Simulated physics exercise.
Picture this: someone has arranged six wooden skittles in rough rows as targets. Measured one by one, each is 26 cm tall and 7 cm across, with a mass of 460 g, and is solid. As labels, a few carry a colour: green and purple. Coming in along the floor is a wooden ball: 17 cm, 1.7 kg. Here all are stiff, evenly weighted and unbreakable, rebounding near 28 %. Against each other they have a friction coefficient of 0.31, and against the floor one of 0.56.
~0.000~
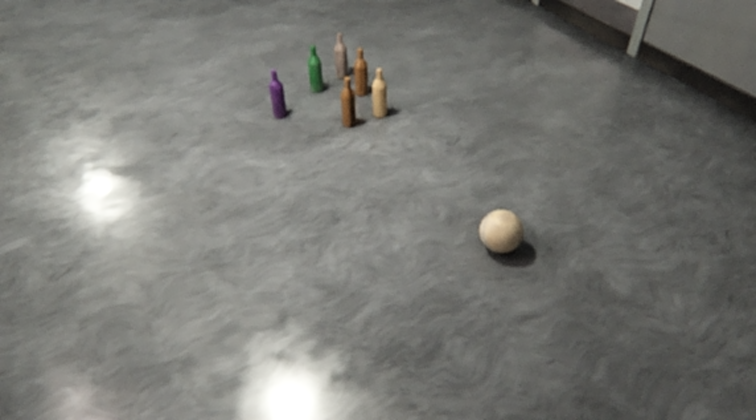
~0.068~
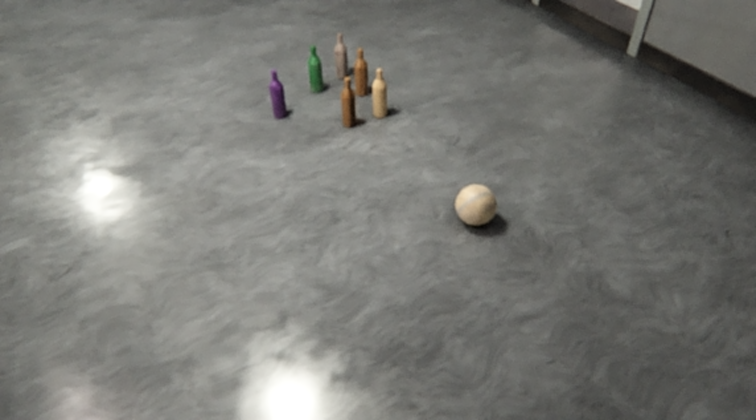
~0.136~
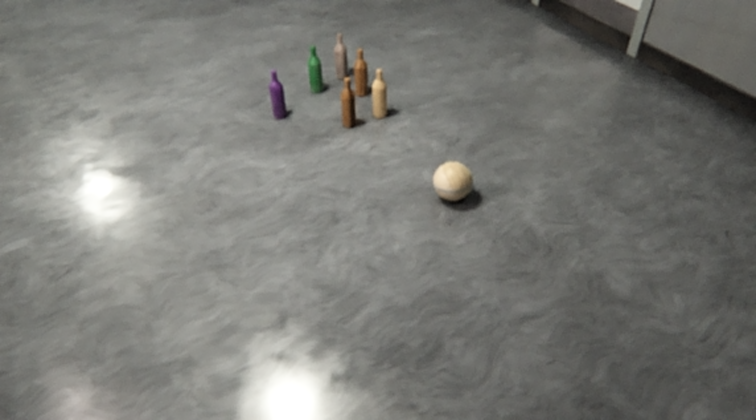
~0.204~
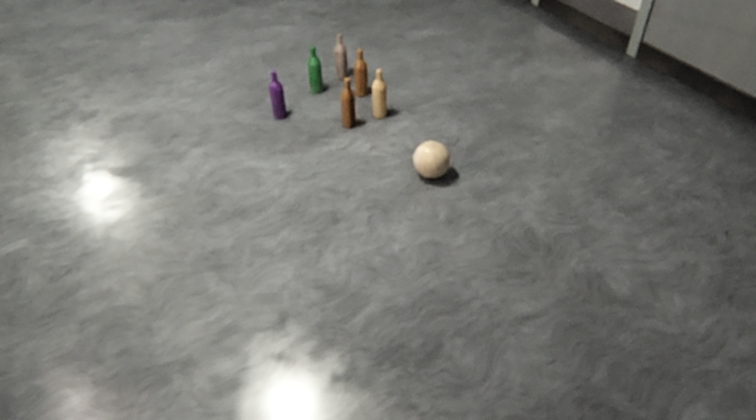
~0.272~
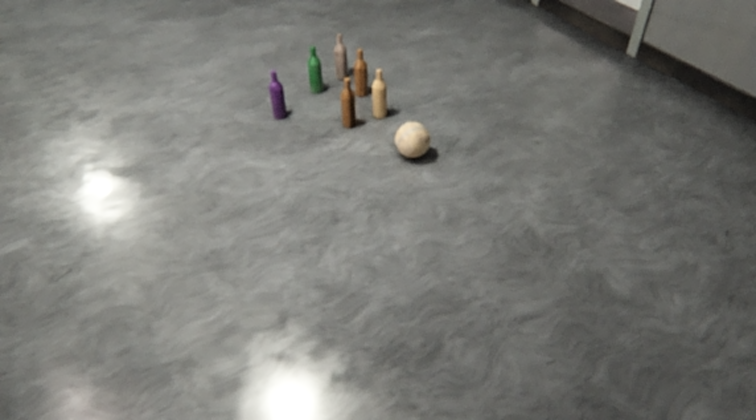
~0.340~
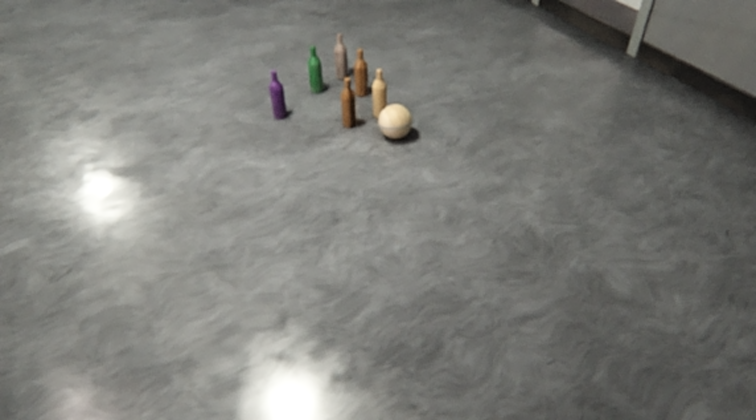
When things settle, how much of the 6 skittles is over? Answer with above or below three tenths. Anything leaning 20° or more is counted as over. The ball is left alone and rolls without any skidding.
Above three tenths.
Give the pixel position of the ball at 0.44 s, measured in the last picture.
Estimated pixel: About (376, 103).
By 0.44 s, ball still moving; none of the 6 skittles over, 2 disturbed.
By 0.62 s, ball still moving; 2 of the 6 skittles over.
By 0.88 s, ball still moving; 4 of the 6 skittles over; green skittle tilted 47°.
By 1.28 s, ball still moving; 4 of the 6 skittles over; green skittle lying flat.
When it is over (1.5 s), ball rolling away; 4 of the 6 skittles over; green skittle lying flat; purple skittle unmoved. That is 67 per cent. In pixels of the last frame, middles, green skittle near (277, 85), purple skittle near (277, 95).
